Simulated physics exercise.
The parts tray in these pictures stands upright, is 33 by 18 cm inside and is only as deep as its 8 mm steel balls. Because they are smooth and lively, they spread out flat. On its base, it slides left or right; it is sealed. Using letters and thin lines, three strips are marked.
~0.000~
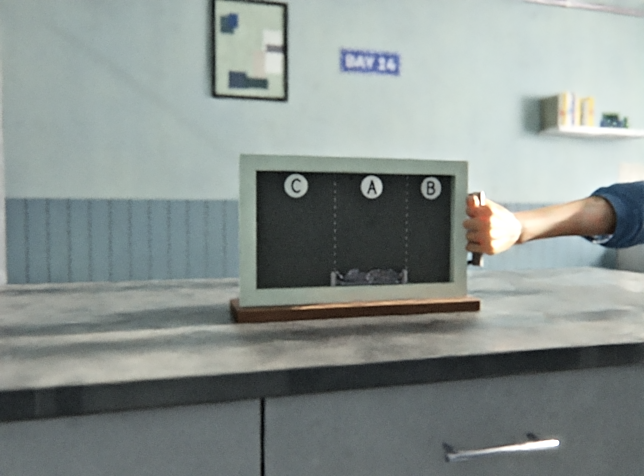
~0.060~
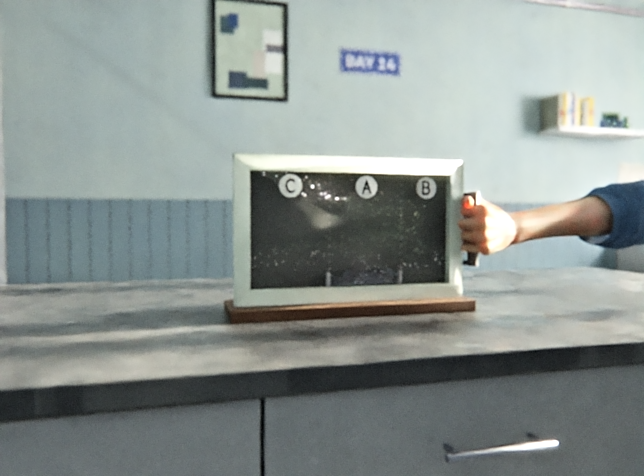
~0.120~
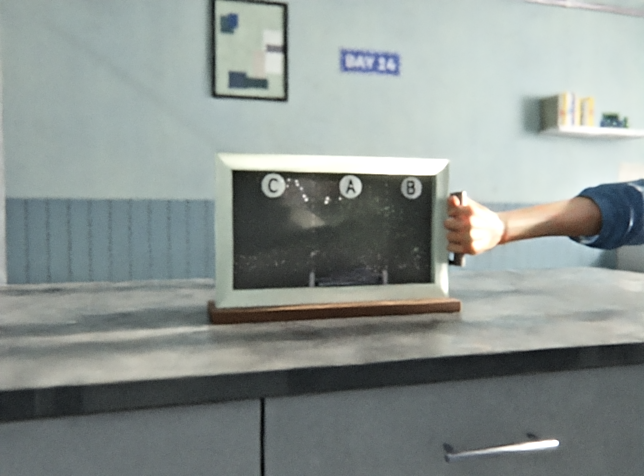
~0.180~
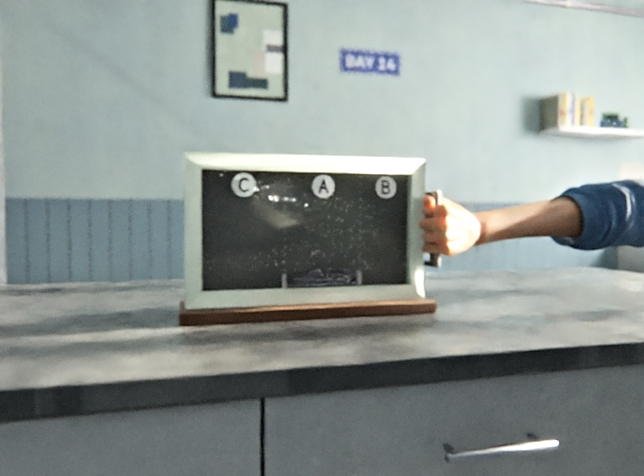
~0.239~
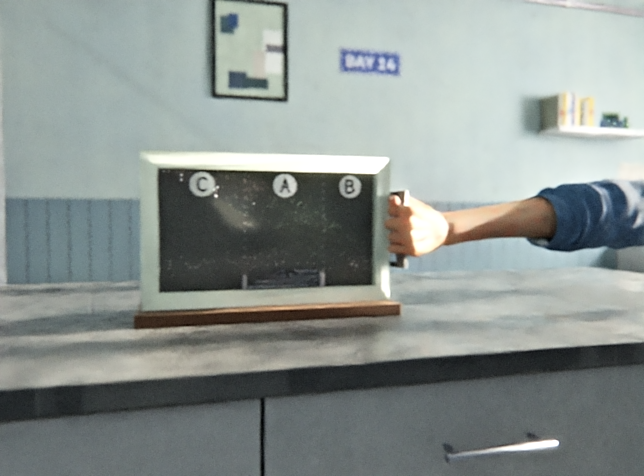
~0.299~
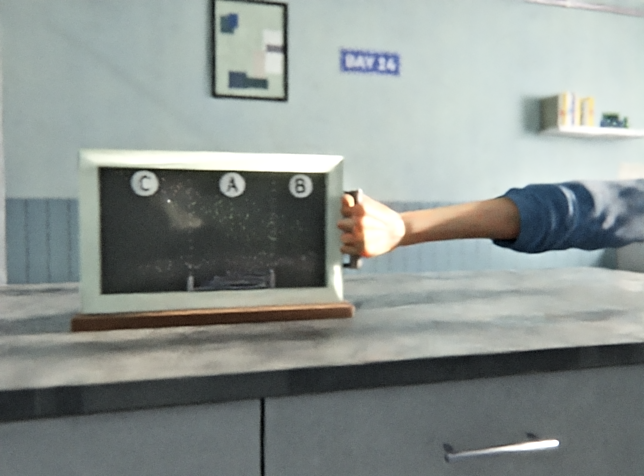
A hand in a blue sleeve sliding a pale-framed, dark-paneled box on a wooden base leftward along a grey countertop.
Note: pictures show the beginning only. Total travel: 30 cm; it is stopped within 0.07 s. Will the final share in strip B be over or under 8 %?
Under 8 %.
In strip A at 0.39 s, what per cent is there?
The share there is around 100 percent.
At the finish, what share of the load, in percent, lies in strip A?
Share at rest there: Approx. 80 %.
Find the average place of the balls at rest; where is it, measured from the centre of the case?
The middle sits around 1 cm left of it and 8 cm below it.
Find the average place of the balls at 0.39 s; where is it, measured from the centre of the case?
Roughly 1 centimetres to the right and 7 centimetres below.
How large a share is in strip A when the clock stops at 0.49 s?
It comes to close to 80 percent.
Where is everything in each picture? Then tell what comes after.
At its start; about 40 balls; balls centred (370, 278); top one (356, 271); A (372, 187), B (431, 188), C (296, 186), in the first frame.
In the second frame, 1 cm to the left; balls centred (366, 278); top one (352, 271).
In the third frame, 3 cm to the left; balls centred (352, 278); top one (360, 269); wall ends (385, 272), (312, 275).
In the fourth frame, 8 cm to the left; balls centred (327, 279); top one (337, 269).
In the fifth frame, 14 cm to the left; balls centred (289, 280); top one (282, 270).
In the sixth frame, 22 cm to the left; balls centred (238, 282); top one (271, 271); A (232, 185), B (301, 186), C (145, 183).
After 0.39 s, it is 30 cm to the left; the balls' middle is 1 cm right of and 7 cm below the centre; A 100 %.
After 0.49 s, it is 30 cm to the left; the balls' middle is 1 cm left of and 7 cm below the centre; A 80 %, C 20 %.
After 0.64 s, it is 30 cm to the left; the balls' middle is 2 cm left of and 8 cm below the centre; A 80 %, C 20 %.
At rest by 1.6 s, it is 30 cm to the left; A 80 %, B 0 %, C 20 %.
